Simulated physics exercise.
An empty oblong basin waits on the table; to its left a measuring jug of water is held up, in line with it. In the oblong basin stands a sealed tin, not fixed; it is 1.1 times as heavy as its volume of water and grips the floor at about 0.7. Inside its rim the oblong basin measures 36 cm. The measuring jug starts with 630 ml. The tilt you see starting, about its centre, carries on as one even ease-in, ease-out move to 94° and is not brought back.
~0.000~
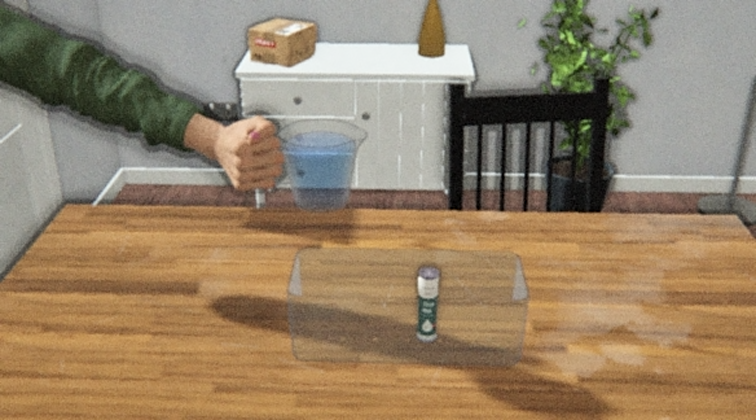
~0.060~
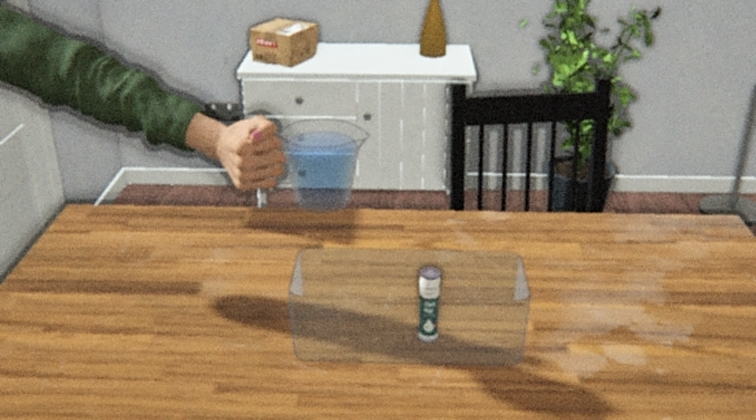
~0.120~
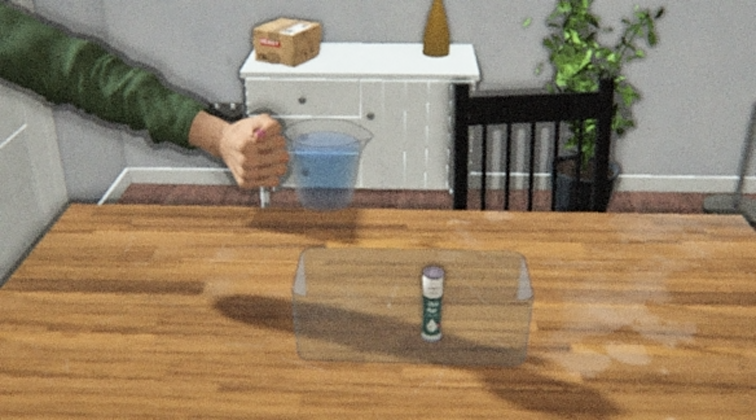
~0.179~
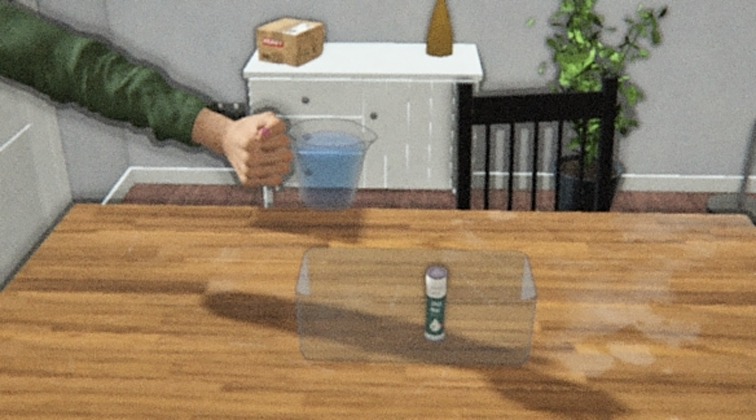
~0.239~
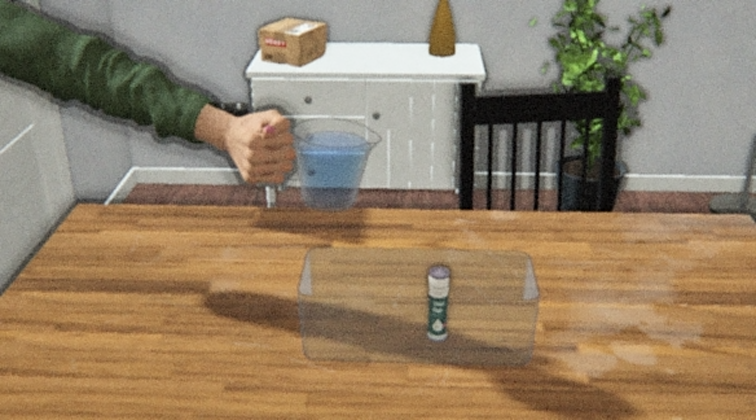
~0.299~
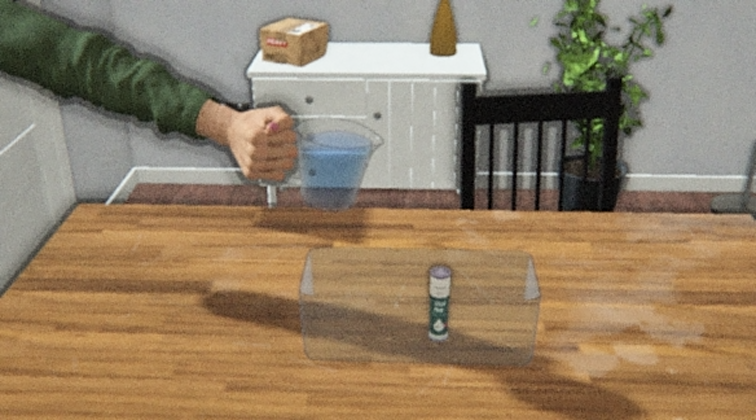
A hand holding a jug of blue water tilts it slightly rightward above a wooden table.
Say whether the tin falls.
The tin falls.
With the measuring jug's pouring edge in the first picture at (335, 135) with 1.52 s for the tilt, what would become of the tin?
Then it stays up.
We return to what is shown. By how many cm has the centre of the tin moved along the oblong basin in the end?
About 8.0 cm.
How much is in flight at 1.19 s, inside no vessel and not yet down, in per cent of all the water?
About 22 per cent.
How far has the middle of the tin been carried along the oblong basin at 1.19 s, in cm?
Some 0 cm.
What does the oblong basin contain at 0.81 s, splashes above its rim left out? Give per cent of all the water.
About 4 per cent.
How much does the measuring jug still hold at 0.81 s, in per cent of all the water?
Near 80 in a hundred.
Then, 0.81 s in, the tilt is 52° and 80 per cent is still to pour; the tin stands where it began.
Then, 1.19 s in, the tilt is 84° and 30 per cent is still to pour; the tin stands where it began.
Then, 1.59 s in, the tilt is 94° and 2 per cent is still to pour; the tin lies on its side.
Then, 2.02 s in, the tilt is 94° and 0 per cent is still to pour; the tin lies on its side.
Finally, the tin lies on its side.
